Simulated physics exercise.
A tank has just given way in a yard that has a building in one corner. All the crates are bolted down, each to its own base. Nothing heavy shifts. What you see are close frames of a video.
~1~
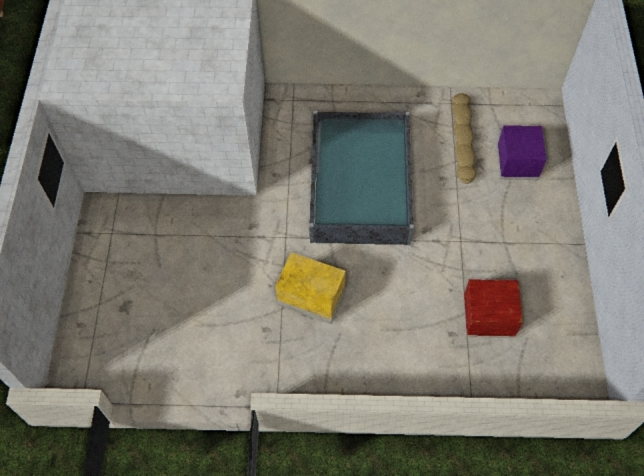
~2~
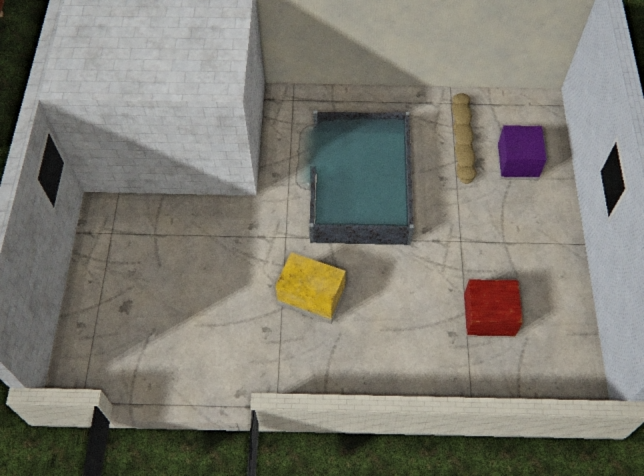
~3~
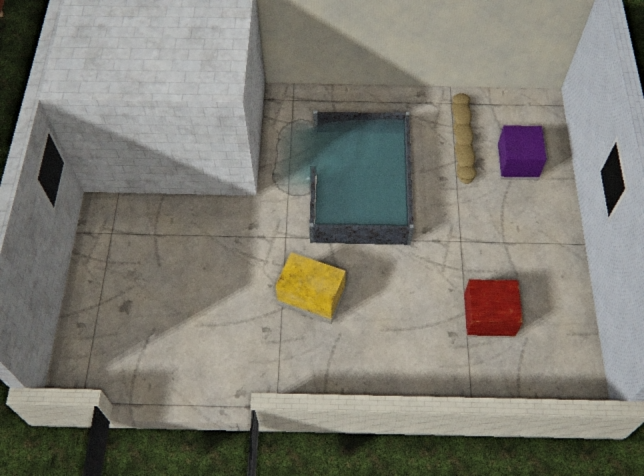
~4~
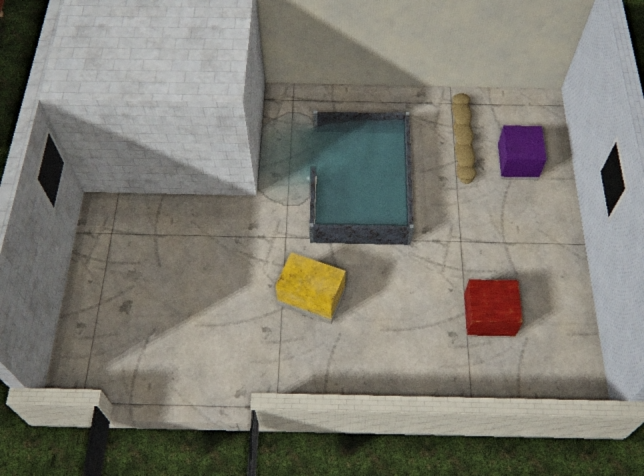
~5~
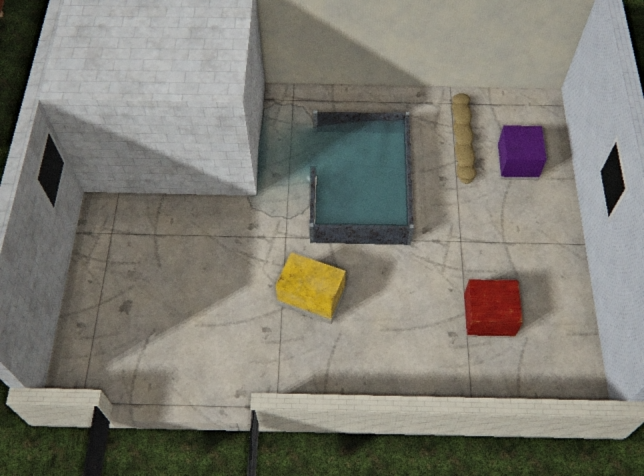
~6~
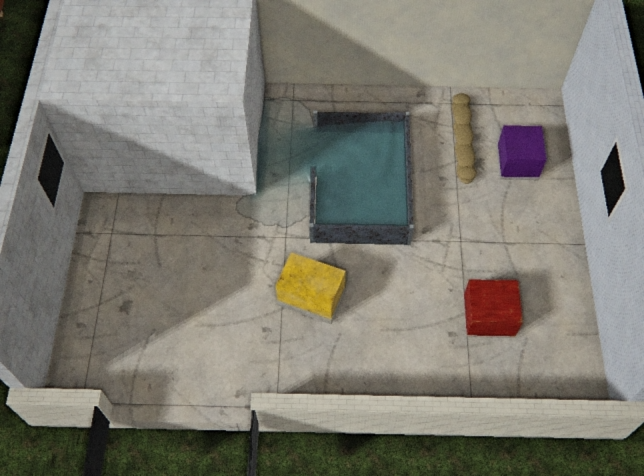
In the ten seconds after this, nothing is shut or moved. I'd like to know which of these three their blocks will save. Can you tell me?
In the end the red crate is hit; the yellow crate is spared; the purple crate is spared.
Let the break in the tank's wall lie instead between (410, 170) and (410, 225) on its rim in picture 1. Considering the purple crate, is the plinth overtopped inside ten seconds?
I'd say the purple crate is flooded.
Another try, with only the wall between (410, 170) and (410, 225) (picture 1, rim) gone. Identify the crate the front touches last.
It's the yellow one.
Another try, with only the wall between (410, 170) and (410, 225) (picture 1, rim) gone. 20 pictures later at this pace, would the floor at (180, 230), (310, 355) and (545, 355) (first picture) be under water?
Read off point by point, the answer is not soaked, not soaked, soaking.
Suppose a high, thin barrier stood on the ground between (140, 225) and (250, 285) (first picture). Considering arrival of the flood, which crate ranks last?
Answer: The crate marked purple.
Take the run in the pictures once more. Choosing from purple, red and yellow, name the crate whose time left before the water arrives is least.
Answer: The yellow crate.
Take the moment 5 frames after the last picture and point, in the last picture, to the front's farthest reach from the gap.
Close to (231, 262).
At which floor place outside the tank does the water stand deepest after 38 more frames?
My best guess is roughly (446, 122).
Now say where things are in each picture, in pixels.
In the first picture, the tank at (361, 170) is whole and still.
In the second picture, water pours out at (316, 153) and has run to (305, 186).
In the third picture, water pours out at (316, 154) and has run to (288, 188).
In the fourth picture, water pours out at (316, 154) and has run to (259, 179).
In the fifth picture, the front is at (254, 199), out from the gap at (316, 154).
In the sixth picture, water pours out at (316, 154) and has run to (264, 103).
A moment on, water covers 10 % of the floor; the red crate not reached, the yellow crate not reached, the purple crate not reached.
Next, water covers 20 % of the floor; the red crate not reached, the yellow crate water round its plinth, the purple crate not reached.
Then, water covers 35 % of the floor; the red crate not reached, the yellow crate water round its plinth, the purple crate not reached.
Later, water covers 50 % of the floor; the red crate water round its plinth, the yellow crate water round its plinth, the purple crate water round its plinth.
In the end, water covers 75 % of the floor; the red crate was topped, the yellow crate stayed above the water, the purple crate stayed above the water.
